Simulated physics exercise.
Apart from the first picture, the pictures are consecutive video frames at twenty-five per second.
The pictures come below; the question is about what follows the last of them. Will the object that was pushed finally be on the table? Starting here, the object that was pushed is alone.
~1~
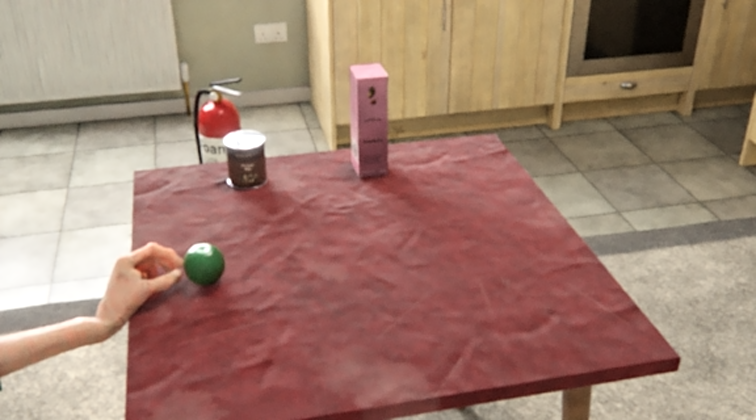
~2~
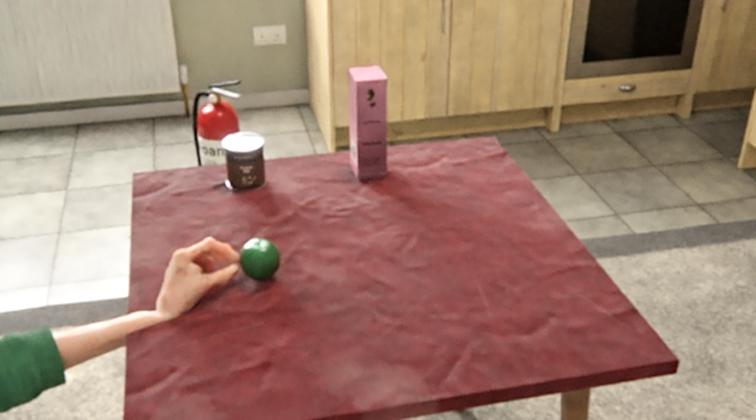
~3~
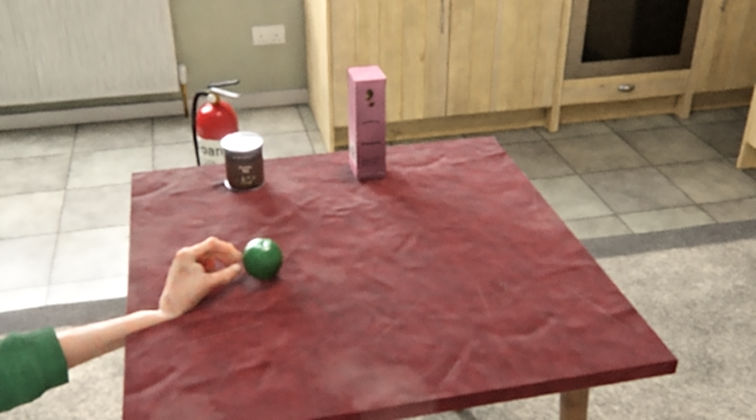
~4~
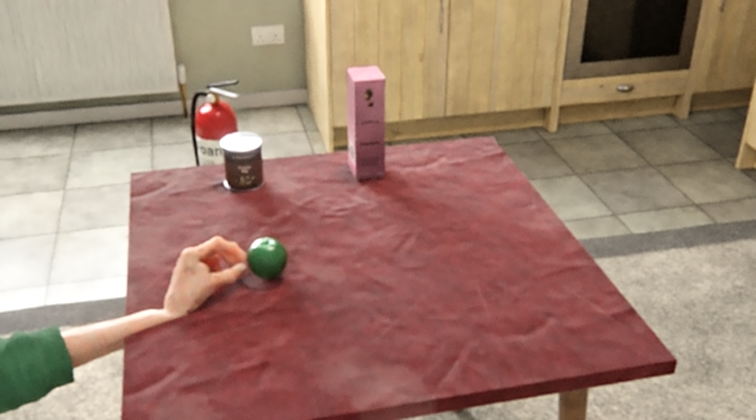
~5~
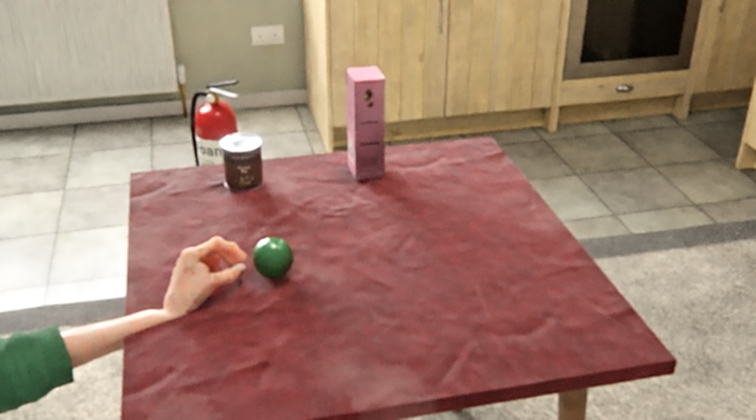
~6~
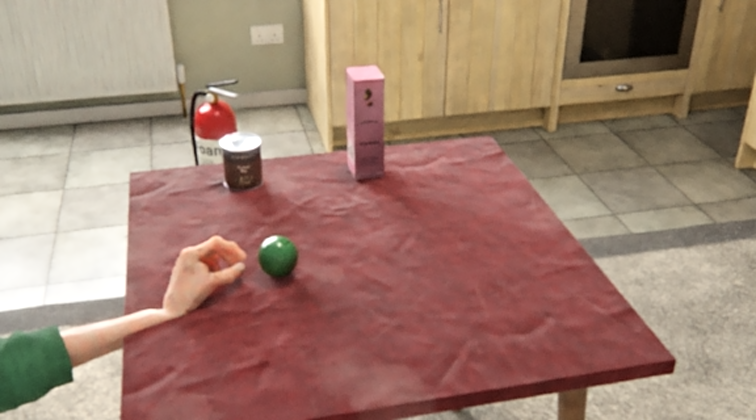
Yes, it stays up there.
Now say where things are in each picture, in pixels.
The first picture shows under the hand; green apple (205, 264).
The second picture shows under the hand; green apple (260, 259).
The third picture shows under the hand; green apple (263, 259).
The fourth picture shows green apple (268, 258).
The fifth picture shows green apple (273, 258).
The sixth picture shows green apple (278, 257) moved a little.
Then, 0.10 s later than the last frame, green apple moved a little near (290, 255).
Then, 0.30 s later than the last frame, green apple moved about its own width near (306, 254).
When it is over, moved from the start, green apple. End places, in pixels of the last picture, green apple near (311, 253).
